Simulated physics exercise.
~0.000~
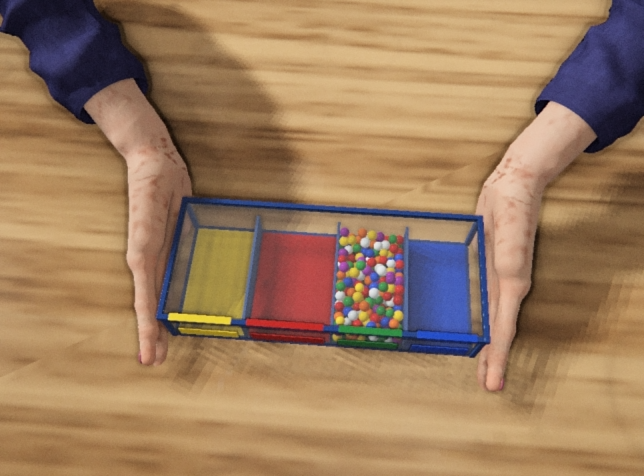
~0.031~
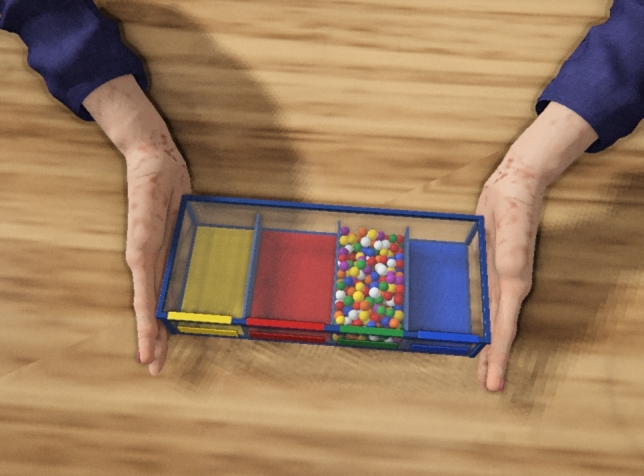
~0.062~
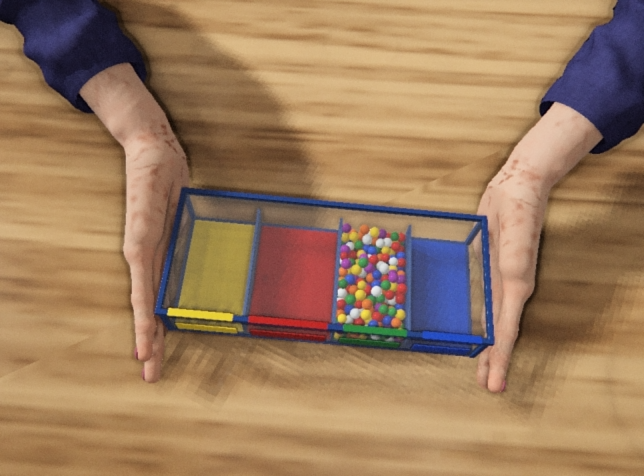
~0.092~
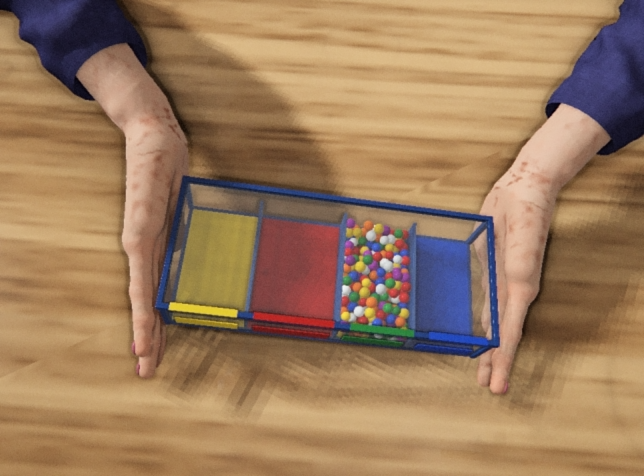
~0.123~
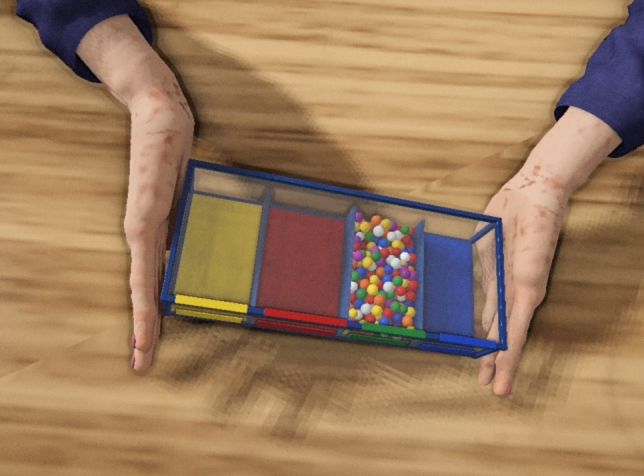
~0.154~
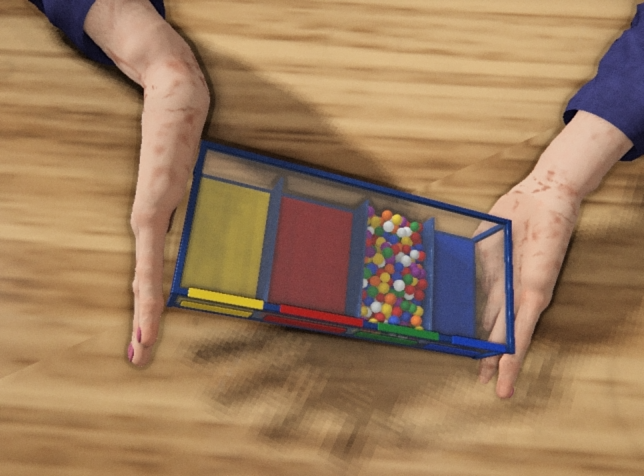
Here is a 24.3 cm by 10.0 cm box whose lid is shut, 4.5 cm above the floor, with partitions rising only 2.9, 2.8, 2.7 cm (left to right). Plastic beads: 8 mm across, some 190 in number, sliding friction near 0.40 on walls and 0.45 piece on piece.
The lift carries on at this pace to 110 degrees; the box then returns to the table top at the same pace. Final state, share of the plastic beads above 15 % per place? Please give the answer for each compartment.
Red N, blue Y, green Y, yellow N.
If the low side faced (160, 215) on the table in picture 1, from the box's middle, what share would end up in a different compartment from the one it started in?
Estimate: Some 45 per cent.
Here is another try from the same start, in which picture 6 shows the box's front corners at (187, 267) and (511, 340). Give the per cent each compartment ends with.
Each compartment ends like this: Red 0 per cent, blue 70 per cent, green 30 per cent, yellow 0 per cent.
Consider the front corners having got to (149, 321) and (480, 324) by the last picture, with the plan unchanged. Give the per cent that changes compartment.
Roughly 35 per cent.
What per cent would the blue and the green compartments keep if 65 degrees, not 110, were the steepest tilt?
Blue 30 %, green 70 %.
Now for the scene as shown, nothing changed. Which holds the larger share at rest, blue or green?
The green compartment ends up with more.
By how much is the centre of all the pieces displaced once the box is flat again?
About 3.0 cm.
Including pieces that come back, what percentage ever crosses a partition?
Close to 40 in a hundred.
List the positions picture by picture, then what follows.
The first picture shows box tilt 0 degrees, front corners at (163, 315) and (484, 338); green 100 %.
The second picture shows box tilt 1 degrees, front corners at (162, 314) and (485, 338).
The third picture shows box tilt 4 degrees, front corners at (162, 310) and (488, 339), lowest corner right front.
The fourth picture shows box tilt 8 degrees, front corners at (162, 304) and (493, 341), lowest corner right front.
The fifth picture shows box tilt 15 degrees, front corners at (167, 296) and (501, 344), lowest corner right front.
The sixth picture shows box tilt 22 degrees, front corners at (179, 288) and (508, 348), lowest corner right front; green 100 %. The box's pace is about 235 degrees a second.
After 0.61 s, tilt 110 degrees; blue 30 %, green 70 %.
After 0.92 s, tilt 46 degrees; blue 40 %, green 60 %.
Then, at 1.33 s, tilt 0 degrees; blue 40 %, green 60 %.
In the end, at 1.8 s, red 0 %, blue 40 %, green 60 %, yellow 0 %.
